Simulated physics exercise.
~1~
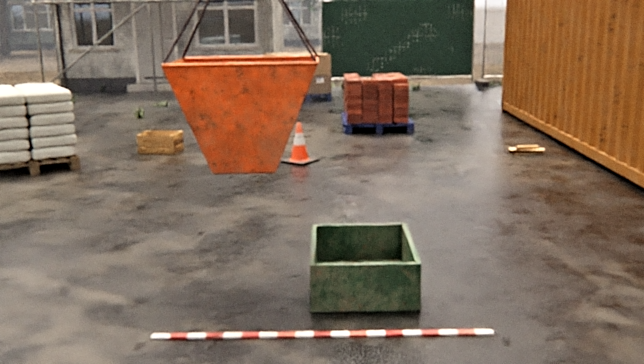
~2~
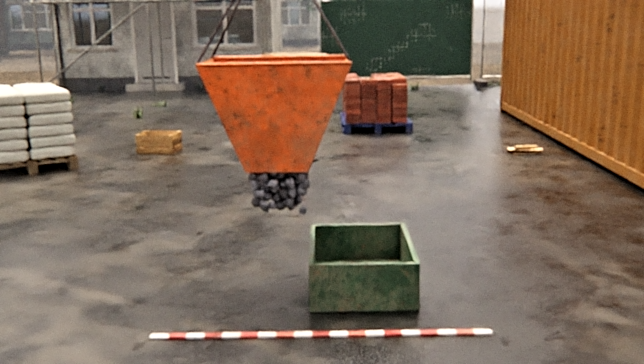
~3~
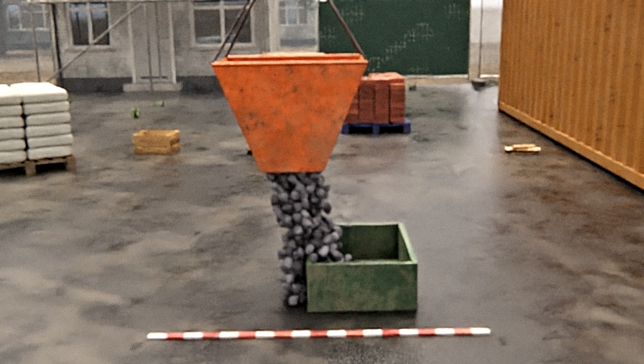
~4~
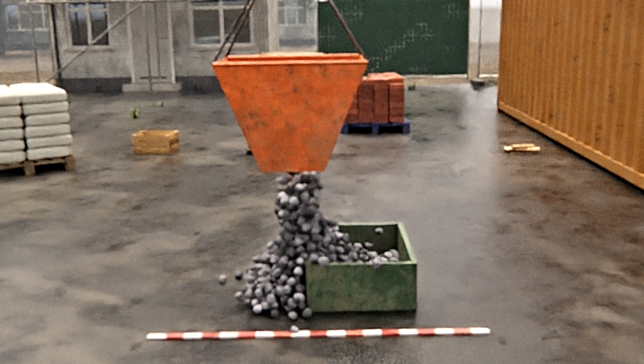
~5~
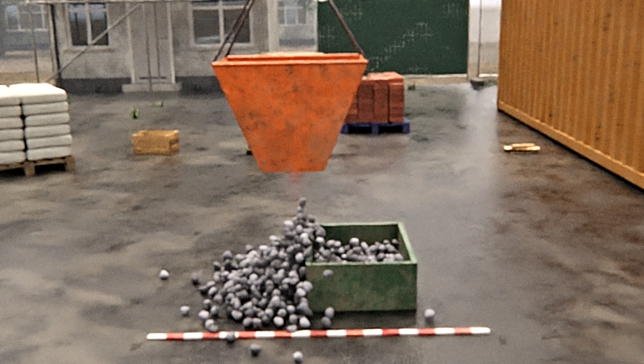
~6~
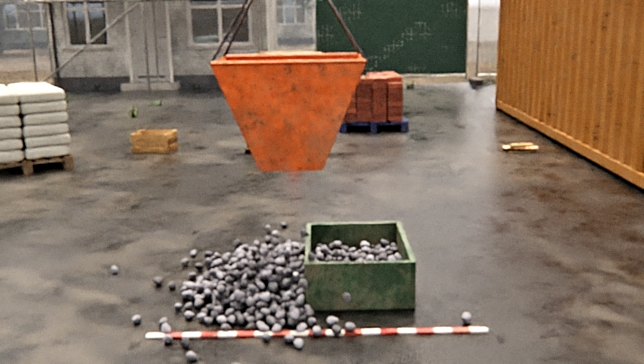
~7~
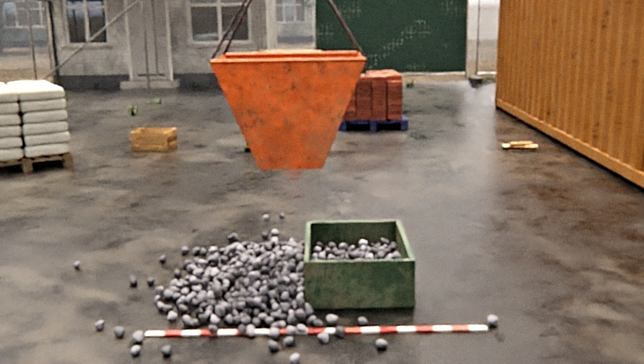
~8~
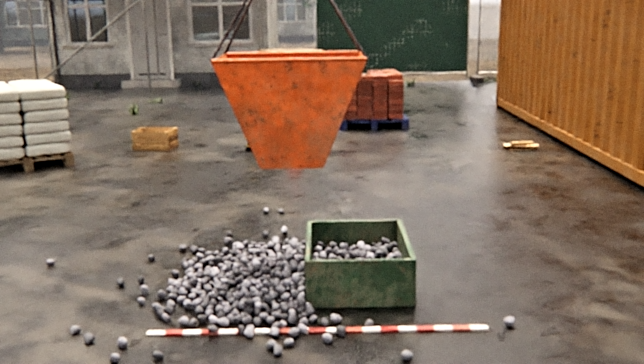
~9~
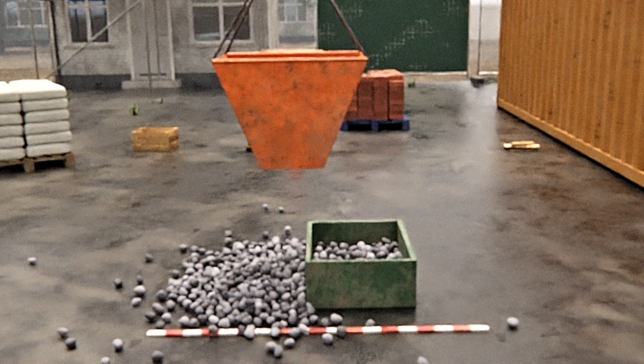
We see an orange skip hanging from cables move right toward a green bin on wet ground, releasing grey stones from its bottom as it goes. It stops short, and most stones pile up and scatter left of the bin, while a smaller share lies inside it.
